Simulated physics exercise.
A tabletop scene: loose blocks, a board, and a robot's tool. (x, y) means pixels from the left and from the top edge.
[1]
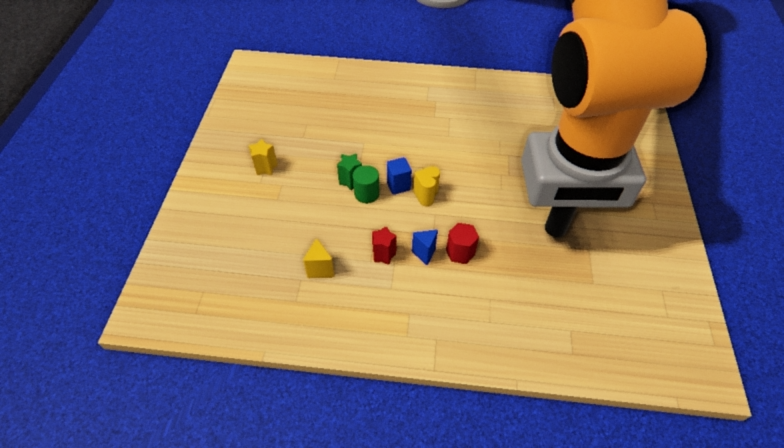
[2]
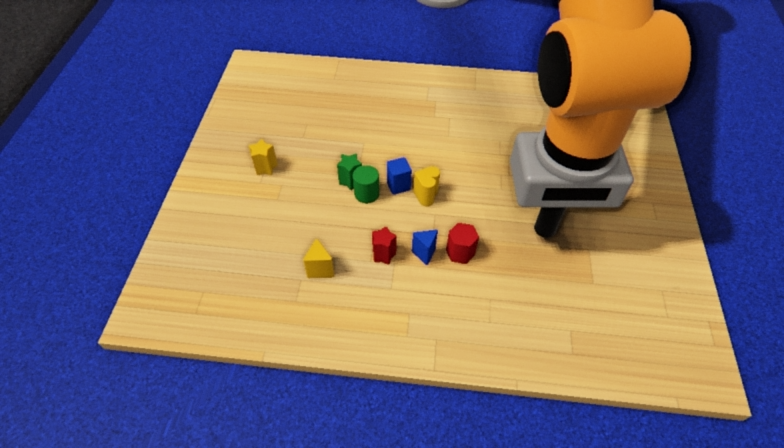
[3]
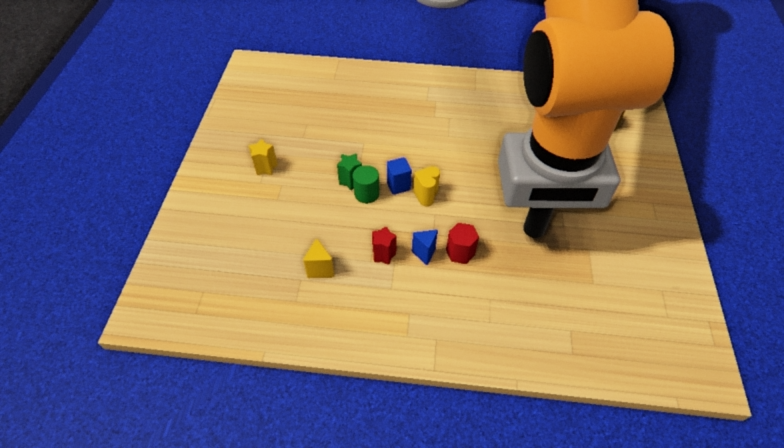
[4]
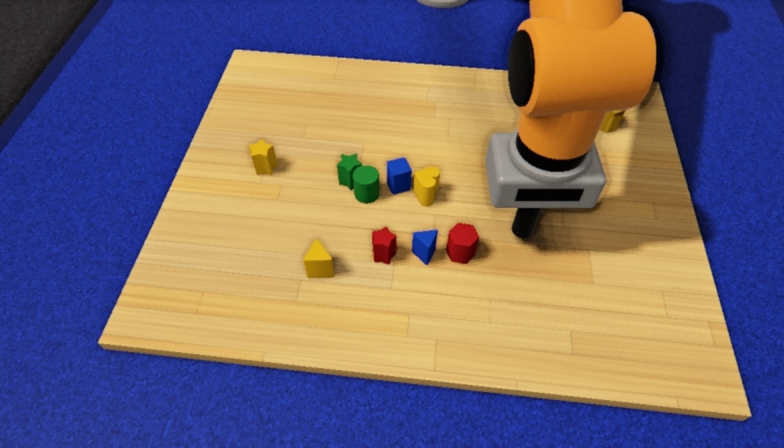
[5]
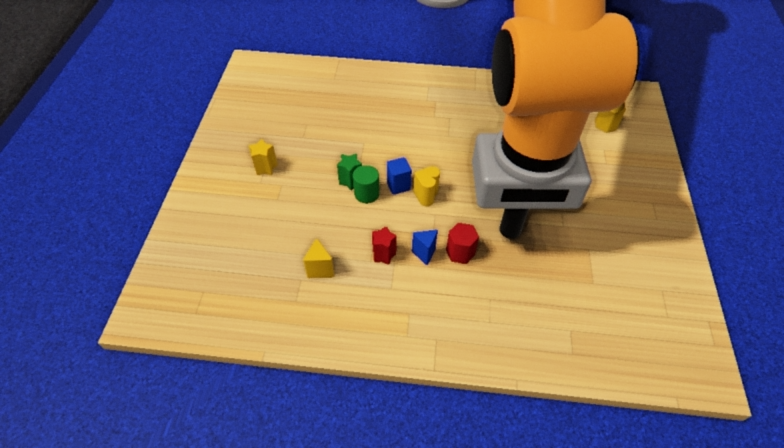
On a wooden board over a blue surface, an orange and gray robot arm moves its black tool slowly left toward a red hexagonal block, while the red, blue, green and yellow blocks all stay still.
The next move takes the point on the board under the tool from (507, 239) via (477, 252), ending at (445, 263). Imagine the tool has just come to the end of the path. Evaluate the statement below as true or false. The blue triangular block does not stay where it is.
This is true.
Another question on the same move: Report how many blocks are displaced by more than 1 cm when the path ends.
Two move.
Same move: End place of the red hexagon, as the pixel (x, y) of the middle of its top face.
When the path ends, it will be at (423, 238).
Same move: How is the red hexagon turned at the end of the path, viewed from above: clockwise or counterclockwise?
Viewed from above, clockwise.
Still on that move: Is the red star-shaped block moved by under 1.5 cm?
It seems so.
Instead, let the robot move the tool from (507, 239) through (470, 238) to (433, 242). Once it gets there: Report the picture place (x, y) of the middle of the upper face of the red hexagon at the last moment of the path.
The top centre is at (446, 242).
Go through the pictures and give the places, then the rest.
Tool's lower end (555, 229); red star-shaped block (383, 236); blue triangular block (427, 236); red hexagon (464, 234), in the first picture.
Tool (545, 229); blocks still, in the second picture.
Tool (534, 230); blocks still, in the third picture.
Tool (522, 230); blocks still, in the fourth picture.
Tool (510, 230); red star-shaped block (383, 236); blue triangular block (427, 236); red hexagon (464, 234), in the fifth picture.
The first path, step by step. Halfway along, tool (479, 243); red hexagon (456, 235).
At the end, tool (446, 255); red star-shaped block (380, 236); blue triangular block (402, 232); red hexagon (423, 238), turned 50° clockwise.
